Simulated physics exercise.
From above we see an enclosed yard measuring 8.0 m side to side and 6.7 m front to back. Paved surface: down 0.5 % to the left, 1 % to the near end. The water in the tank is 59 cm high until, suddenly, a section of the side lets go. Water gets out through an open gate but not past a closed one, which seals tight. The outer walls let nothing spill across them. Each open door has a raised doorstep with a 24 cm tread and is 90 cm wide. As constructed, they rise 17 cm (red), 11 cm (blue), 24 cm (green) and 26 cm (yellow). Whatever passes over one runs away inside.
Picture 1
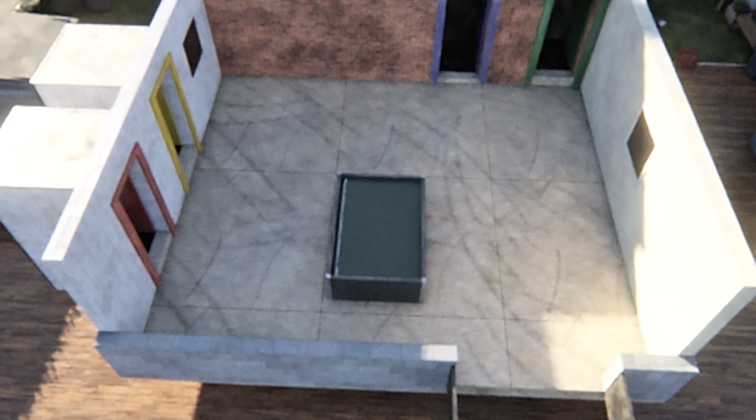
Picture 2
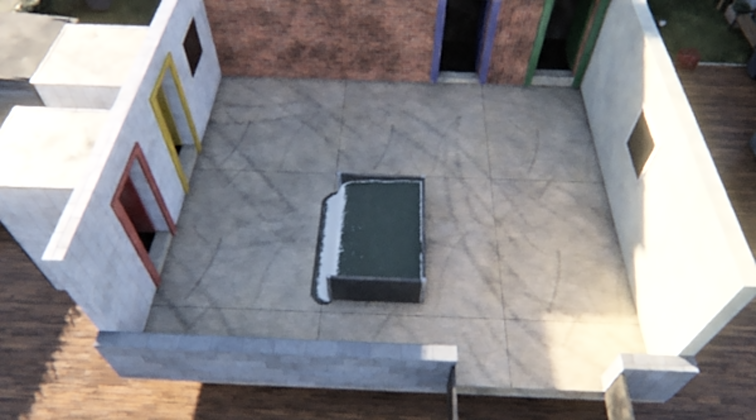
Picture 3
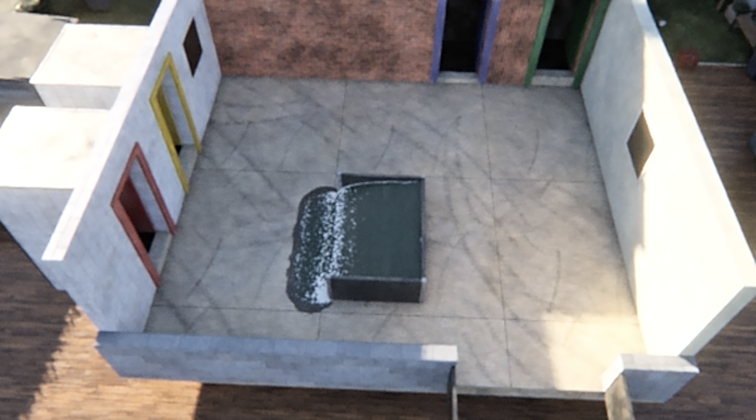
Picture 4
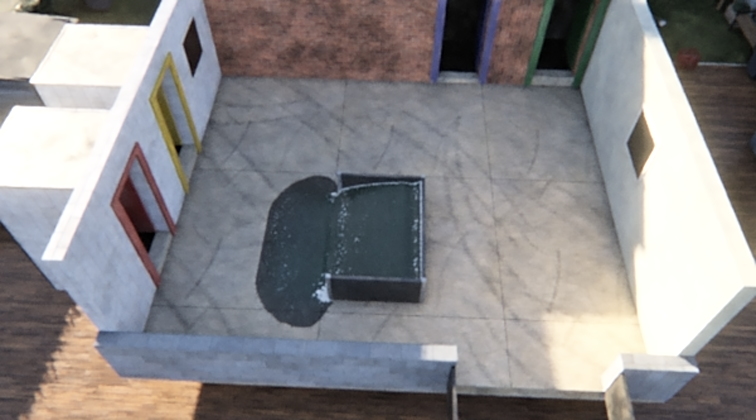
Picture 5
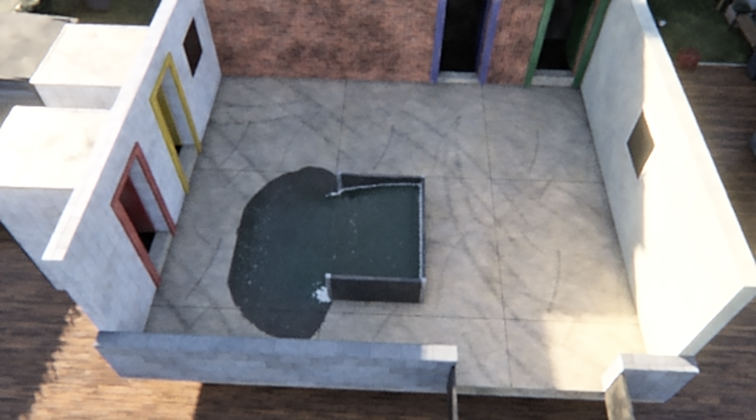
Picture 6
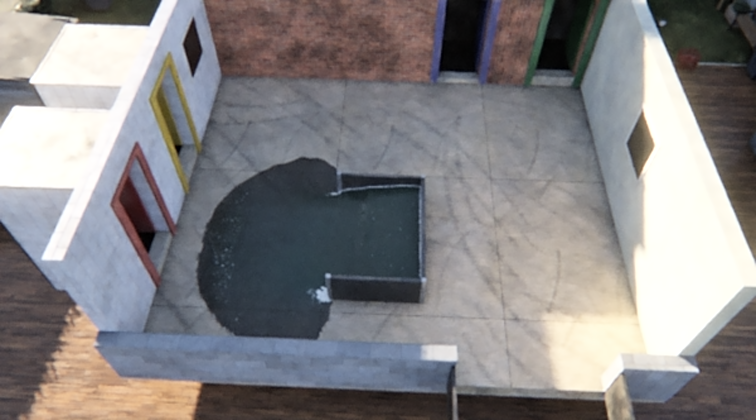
Dark water pours from the open left side of a rectangular tank in a walled, paved yard, foaming white at first, then spreads leftward in a widening, rounded pool across the floor toward the red and yellow doorways.
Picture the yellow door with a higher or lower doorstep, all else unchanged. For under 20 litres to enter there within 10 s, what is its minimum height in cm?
Its minimum height would be about 13.5 cm.
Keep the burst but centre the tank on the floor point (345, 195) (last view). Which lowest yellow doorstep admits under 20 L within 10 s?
I'd put it at close to 28 cm.
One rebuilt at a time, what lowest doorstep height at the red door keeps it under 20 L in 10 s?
The red door needs around 27 cm.
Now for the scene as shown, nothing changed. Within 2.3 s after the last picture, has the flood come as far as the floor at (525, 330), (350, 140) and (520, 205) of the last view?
In order: Untouched, untouched, untouched.
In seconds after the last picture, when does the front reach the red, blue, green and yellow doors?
Red 0.2 s, blue 5.0 s, green not in the 10 s, yellow 0.5 s.
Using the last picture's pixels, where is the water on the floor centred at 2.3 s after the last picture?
(245, 238) or so.
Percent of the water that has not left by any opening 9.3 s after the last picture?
Some 90 %.
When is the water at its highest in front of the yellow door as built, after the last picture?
Peak time: About 1.4 s.
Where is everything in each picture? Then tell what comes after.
In the first frame, still water, 59 cm deep, in the tank at (379, 226); the yellow door at (180, 133) is dry.
In the second frame, water pours out at (337, 239) and has run 0.3 m, to (317, 295); about 7 cm deep outside, 59 cm at the back.
In the third frame, water pours out at (337, 240) and has run 0.7 m, to (293, 291); about 10 cm deep outside, 57 cm at the back.
In the fourth frame, water pours out at (337, 240) and has run 1.2 m, to (262, 284); about 9 cm deep outside, 51 cm at the back.
In the fifth frame, water pours out at (337, 240) and has run 1.7 m, to (234, 283); about 7 cm deep outside, 50 cm at the back.
In the sixth frame, water pours out at (337, 240) and has run 2.3 m, to (205, 258); about 6 cm deep outside, 47 cm at the back; the yellow door at (180, 133), 3.4 m from the gap, is still 1.1 m from the nearest water.
Then, 0.7 s after the last picture water covers 25 % of the floor, deepest (36 cm) near (169, 250); 15 cm at the yellow door, 0 litres in over its 26 cm doorstep.
Then, 2.3 s after the last picture water covers 30 % of the floor, deepest (26 cm) near (136, 357); 14 cm at the yellow door, 0 litres in over its 26 cm doorstep.
Then, 9.3 s after the last picture water covers 85 % of the floor, deepest (7 cm) near (136, 357); 5 cm at the yellow door, 0 litres in over its 26 cm doorstep.
At the yellow door as built, the water peaked near 21 cm, 1.3 s after the last picture.
Run again over the same 10 s with other heights there, 30 litres in over 12 cm, 8 litres over 16.5 cm. The limit of 20 litres is kept from about 13.5 cm up.
